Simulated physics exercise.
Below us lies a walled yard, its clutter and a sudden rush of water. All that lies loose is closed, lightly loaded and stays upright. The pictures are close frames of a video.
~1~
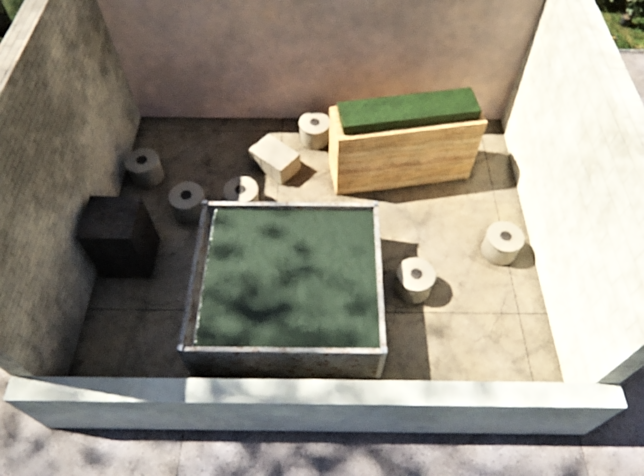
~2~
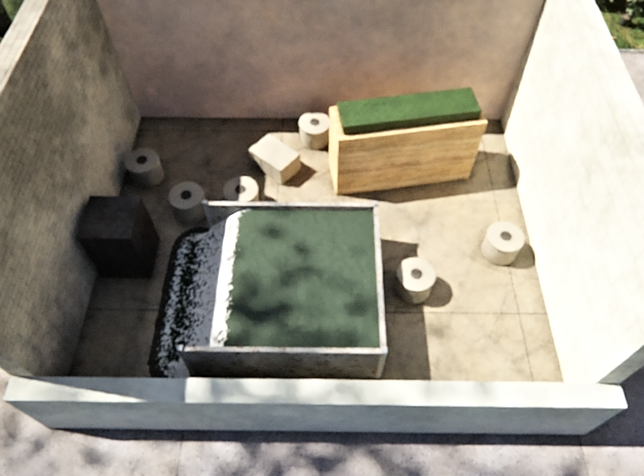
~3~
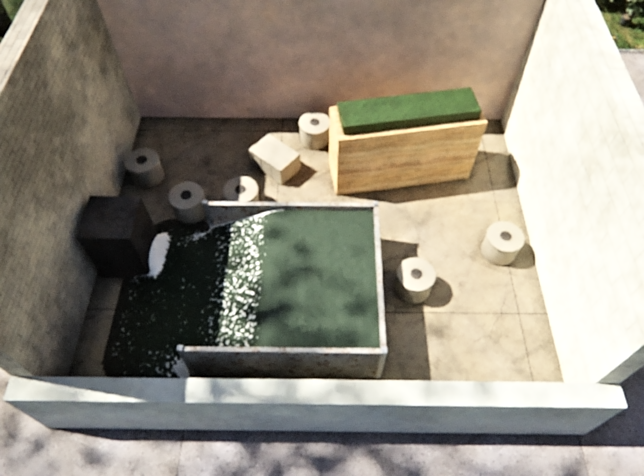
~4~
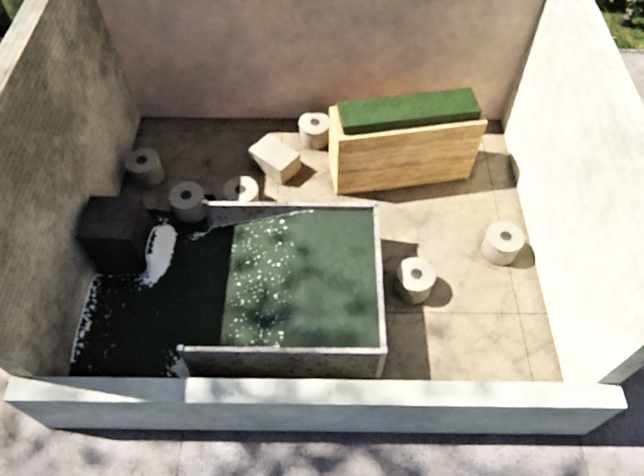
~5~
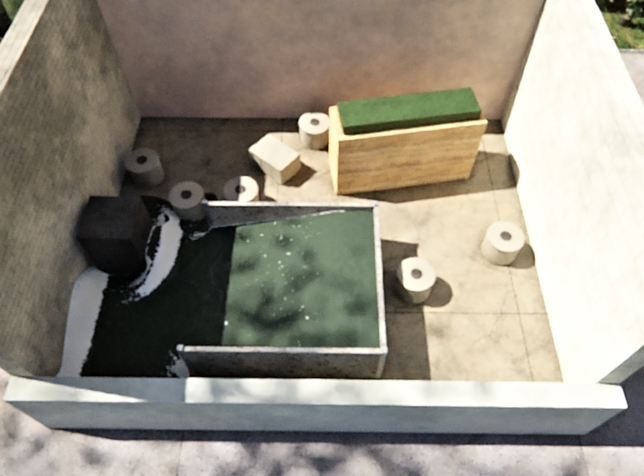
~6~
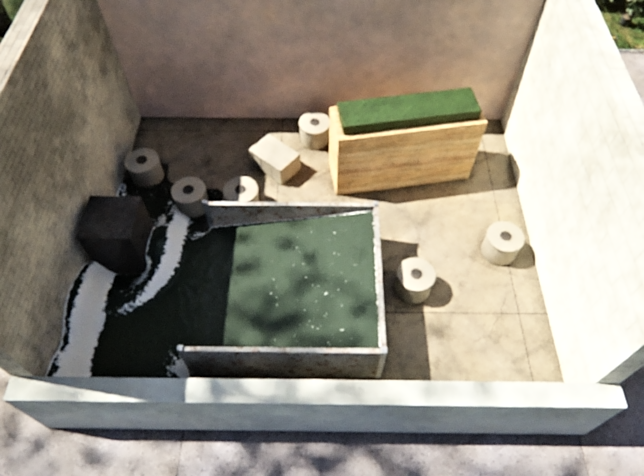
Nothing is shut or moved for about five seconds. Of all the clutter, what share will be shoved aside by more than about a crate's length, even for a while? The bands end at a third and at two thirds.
That comes to one to two thirds.
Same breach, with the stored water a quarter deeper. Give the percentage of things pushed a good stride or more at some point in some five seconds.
About 70 per cent.
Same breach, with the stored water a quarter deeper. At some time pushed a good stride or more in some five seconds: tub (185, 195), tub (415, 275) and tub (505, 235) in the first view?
In turn: Shifted that much, no, shifted that much.
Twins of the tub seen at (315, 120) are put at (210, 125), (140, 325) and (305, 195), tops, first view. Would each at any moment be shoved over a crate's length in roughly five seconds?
In that order: Shifted that much, moved that far, no.
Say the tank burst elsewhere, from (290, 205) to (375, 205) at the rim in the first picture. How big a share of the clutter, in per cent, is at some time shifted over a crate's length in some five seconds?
Roughly 90 per cent.
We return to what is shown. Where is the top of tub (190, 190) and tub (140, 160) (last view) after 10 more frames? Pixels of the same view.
Around (249, 124) and (164, 104).
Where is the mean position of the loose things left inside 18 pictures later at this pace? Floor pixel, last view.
Around (337, 186).
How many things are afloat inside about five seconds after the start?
3 of them.
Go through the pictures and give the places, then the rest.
A tub at (186, 195), on the bottom; a tub at (142, 160), on the bottom; 0 of 7 have shifted, in the first frame.
A tub at (186, 195), on the bottom; a tub at (142, 160) rests on the ground; 0 of 7 have shifted, in the second frame.
A tub at (186, 195), on the bottom; a tub at (142, 160) rests on the ground; 0 of 7 have shifted, in the third frame.
A tub at (186, 195) rests on the ground; a tub at (142, 160), on the bottom; 0 of 7 have shifted, in the fourth frame.
A tub at (186, 195) rests on the ground; a tub at (142, 160) rests on the ground; 0 of 7 have shifted, in the fifth frame.
A tub at (188, 190) rests on the ground, close to its start; a tub at (142, 160) rests on the ground; 1 of 7 have shifted, in the sixth frame.
A moment on, 0 of 7 are well off their spots; 0 afloat.
Next, 2 of 7 are well off their spots; 1 afloat.
Later, 3 of 7 are well off their spots; 2 afloat.
In the end, 4 of 7 are well off their spots, and 4 have been at some point; 3 afloat.
